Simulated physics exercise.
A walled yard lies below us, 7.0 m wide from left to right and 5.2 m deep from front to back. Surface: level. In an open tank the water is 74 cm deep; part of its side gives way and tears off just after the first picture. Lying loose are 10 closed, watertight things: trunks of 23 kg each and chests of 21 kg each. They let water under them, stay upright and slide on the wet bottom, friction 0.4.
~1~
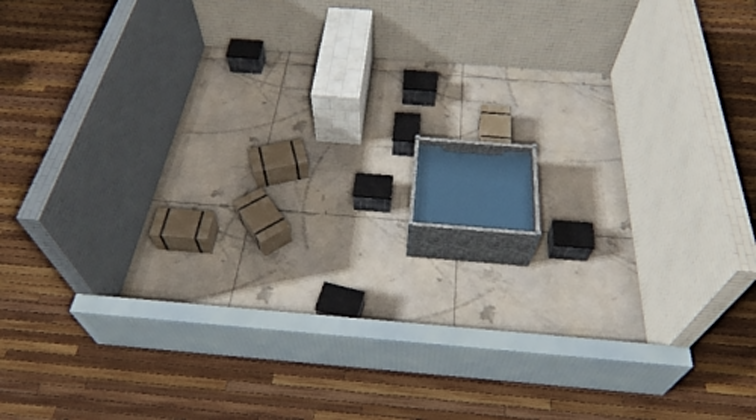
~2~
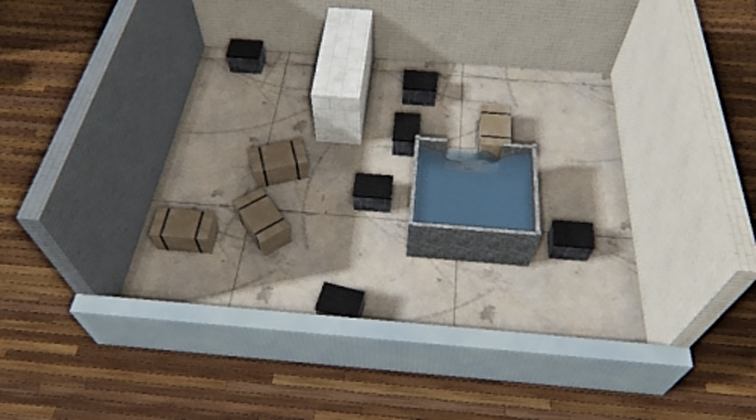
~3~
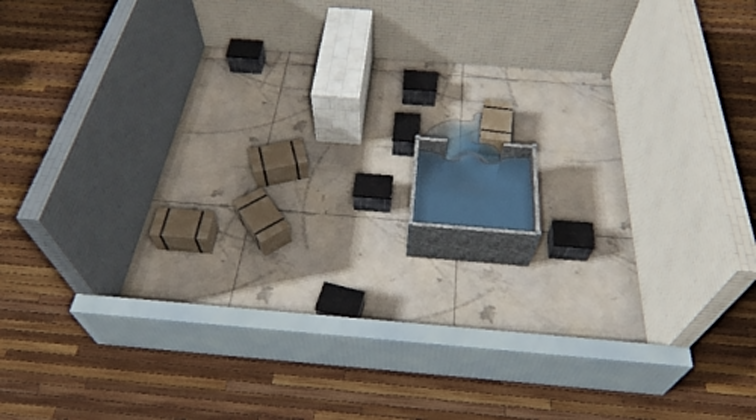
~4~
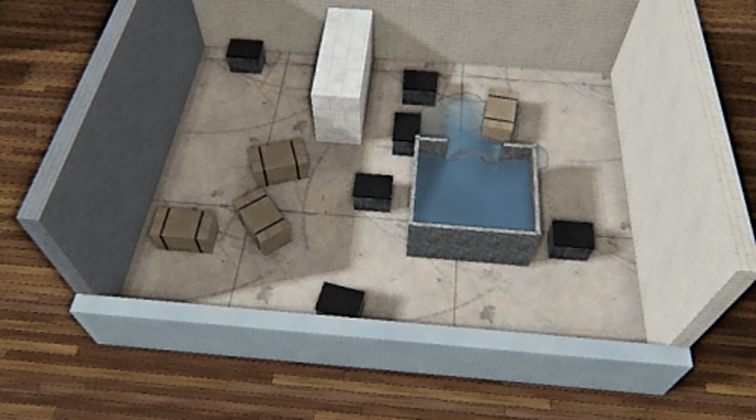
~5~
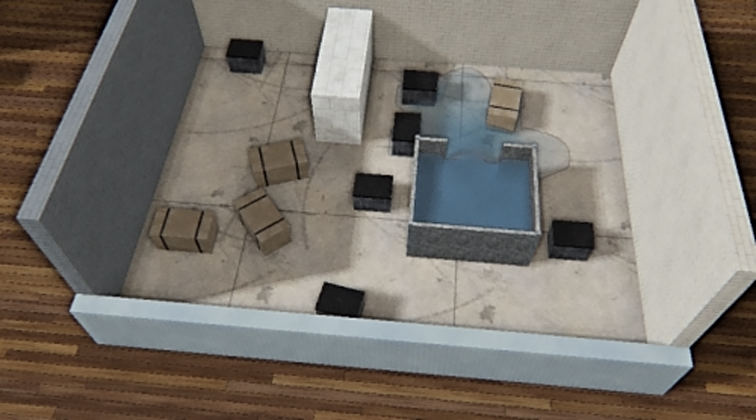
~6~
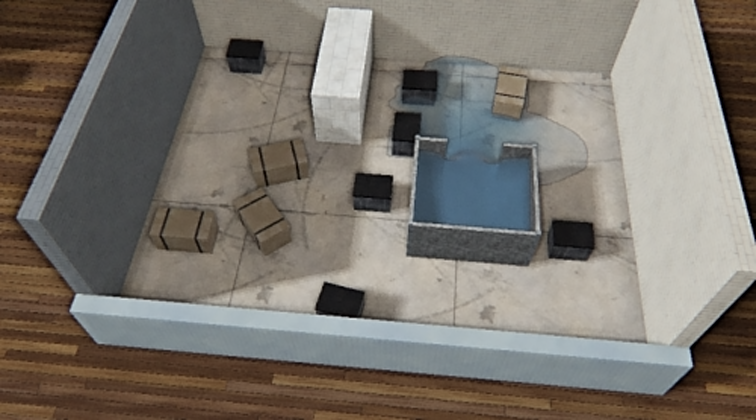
Water pours through a gap that opens in the far side of a grey-walled tank, spreading a thin blue sheet across the pale floor of a walled yard seen from above by a still camera. Black boxes sit scattered around the tank, a tall white block stands behind, and three brown boxes lie at left. The tan box behind the tank slides a short way back and right, turning slightly, while the others stay put.
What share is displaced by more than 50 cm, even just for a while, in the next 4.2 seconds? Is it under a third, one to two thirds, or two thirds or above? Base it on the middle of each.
It is under a third.
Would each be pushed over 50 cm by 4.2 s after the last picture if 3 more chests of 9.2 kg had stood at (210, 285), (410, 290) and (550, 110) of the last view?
In that order: Under, less, over.
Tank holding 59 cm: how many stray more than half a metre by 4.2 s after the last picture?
Then the count would be 2.
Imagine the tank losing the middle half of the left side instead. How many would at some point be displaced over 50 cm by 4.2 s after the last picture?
The count would be 5.
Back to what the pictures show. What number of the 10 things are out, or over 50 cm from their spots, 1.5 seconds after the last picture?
The number comes to 2.
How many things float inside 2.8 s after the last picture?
It comes to 1.
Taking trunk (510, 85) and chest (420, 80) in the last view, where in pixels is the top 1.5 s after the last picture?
First near (595, 84), second near (391, 50).
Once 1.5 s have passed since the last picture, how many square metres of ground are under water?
Somewhere around 11.5 m2, roughly.
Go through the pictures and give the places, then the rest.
The first picture shows a trunk at (496, 125) rests on the ground; a chest at (420, 80), on the bottom; 2.2 m2 under water; 0 of 10 have shifted.
The second picture shows a trunk at (496, 125), on the bottom; a chest at (420, 80) rests on the ground; water covers 2.7 m2; 0 of 10 have shifted.
The third picture shows a trunk at (497, 120) rests on the ground, 11 cm from its start; a chest at (420, 80) rests on the ground; water covers 3.3 m2; 1 of 10 have shifted.
The fourth picture shows a trunk at (501, 109), on the bottom, 35 cm from its start; a chest at (420, 80), on the bottom; water covers 4.3 m2; 1 of 10 have shifted.
The fifth picture shows a trunk at (506, 97) rests on the ground, 61 cm from its start; a chest at (420, 80), on the bottom; water covers 5.6 m2; 1 of 10 have shifted.
The sixth picture shows a trunk at (512, 85) rests on the ground, 90 cm from its start; a chest at (420, 79), on the bottom; 7.1 m2 under water; 1 of 10 have shifted.
Then, 0.4 s after the last picture 1 of 10 are over 50 cm from their spots; 0 afloat.
Then, 1.5 s after the last picture 2 of 10 are over 50 cm from their spots; 1 afloat.
Then, 2.8 s after the last picture 2 of 10 are over 50 cm from their spots; 1 afloat.
Then, 4.2 s after the last picture 2 of 10 are over 50 cm from their spots, and 2 have been at some point; 2 afloat.
